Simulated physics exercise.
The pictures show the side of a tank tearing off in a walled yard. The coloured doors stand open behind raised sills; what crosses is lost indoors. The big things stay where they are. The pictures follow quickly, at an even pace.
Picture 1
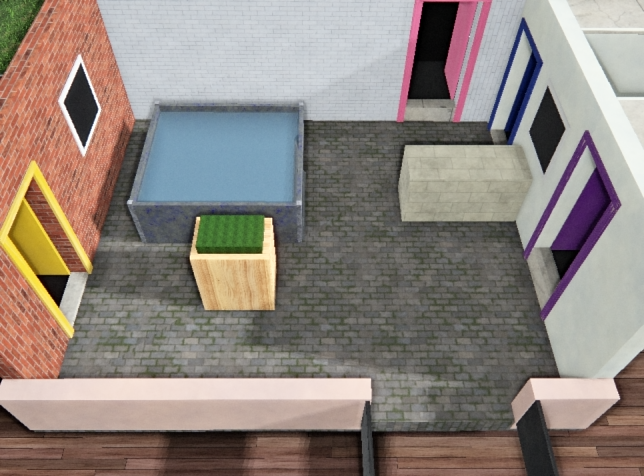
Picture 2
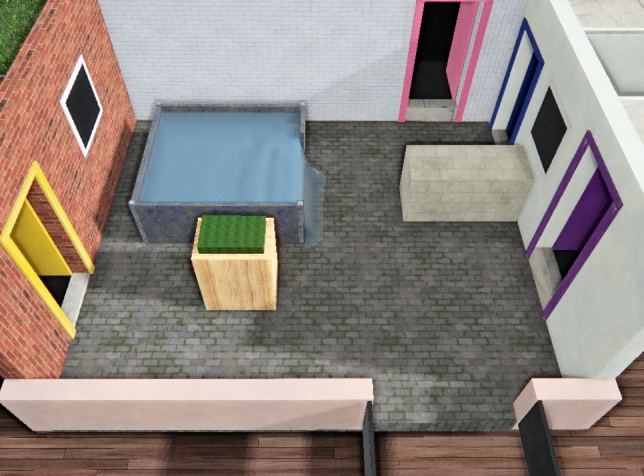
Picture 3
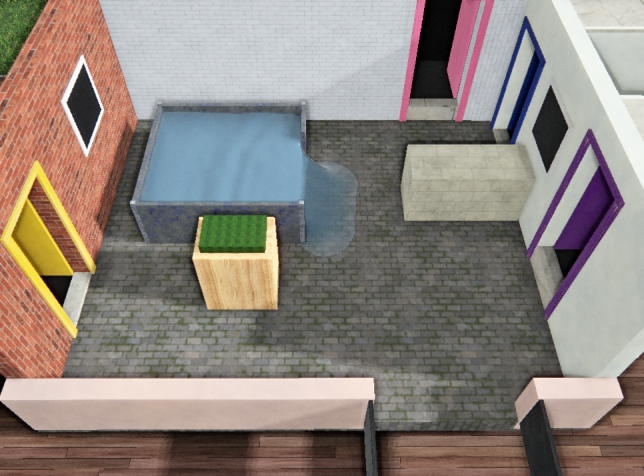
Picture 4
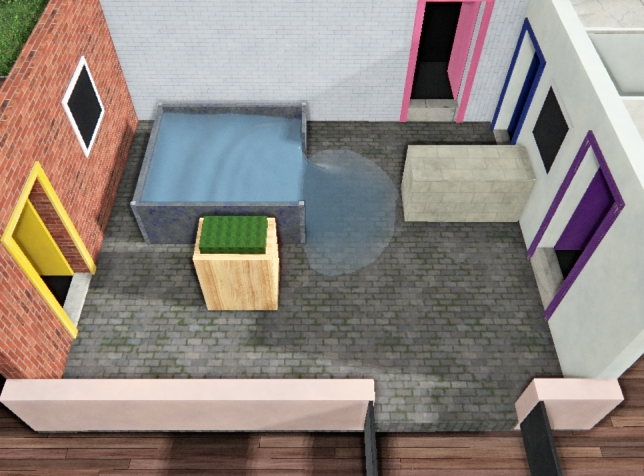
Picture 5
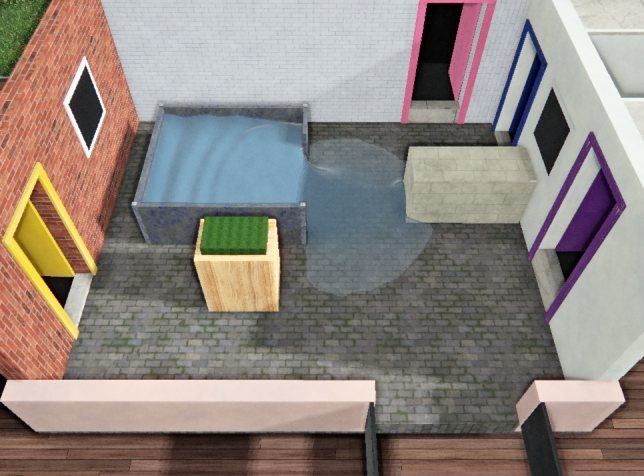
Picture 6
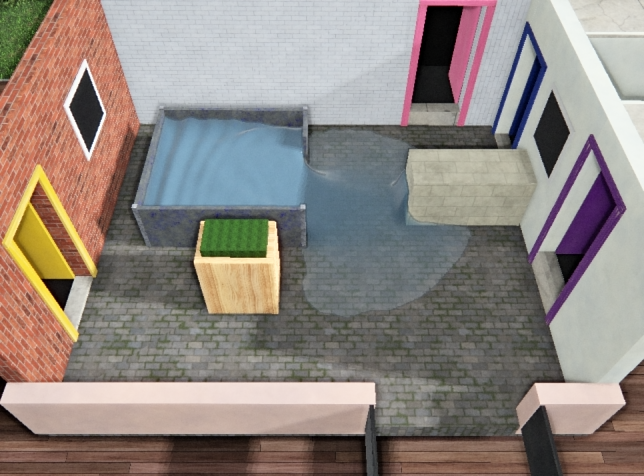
At the start, still water fills a rectangular tank in a walled yard with coloured doors. The tank's right side gives way and water pours onto the dark paving, spreading in a widening, rounded sheet that reaches the pale block on the right and extends around its front, while ripples cross the tank.
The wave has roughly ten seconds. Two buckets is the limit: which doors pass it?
The purple door admits no more than that; the blue door lets in a lot; the yellow door admits no more than that; the pink door admits no more than that.
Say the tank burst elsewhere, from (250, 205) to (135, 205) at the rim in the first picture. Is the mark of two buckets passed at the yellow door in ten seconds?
In short: Yellow lets more in.
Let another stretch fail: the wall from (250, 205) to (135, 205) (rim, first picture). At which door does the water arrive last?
That is the one in blue.
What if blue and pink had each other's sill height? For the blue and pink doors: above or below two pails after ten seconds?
One by one: Blue lets less in, pink is over.
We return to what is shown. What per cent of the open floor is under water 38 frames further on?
Near 80 in a hundred.
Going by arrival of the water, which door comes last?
It is the yellow-painted one.
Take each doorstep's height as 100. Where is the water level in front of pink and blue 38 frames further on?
In turn 40 and 310 per cent.
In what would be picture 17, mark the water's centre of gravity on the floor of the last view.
Around (333, 214).
A moment on, water covers 45 % of the floor; the purple door wet at the sill, nothing in, the blue door under two buckets in, the yellow door not reached, the pink door wet at the sill, nothing in.
Next, water covers 50 % of the floor; the purple door wet at the sill, nothing in, the blue door over two buckets in, the yellow door not reached, the pink door wet at the sill, nothing in.
Then, water covers 55 % of the floor; the purple door wet at the sill, nothing in, the blue door far over two buckets in, the yellow door not reached, the pink door wet at the sill, nothing in.
Later, water covers 80 % of the floor; the purple door wet at the sill, nothing in, the blue door far over two buckets in, the yellow door not reached, the pink door wet at the sill, nothing in.
In the end, water covers 95 % of the floor; the purple door wet at the sill, nothing in, the blue door far over two buckets in, the yellow door under two buckets in, the pink door wet at the sill, nothing in.
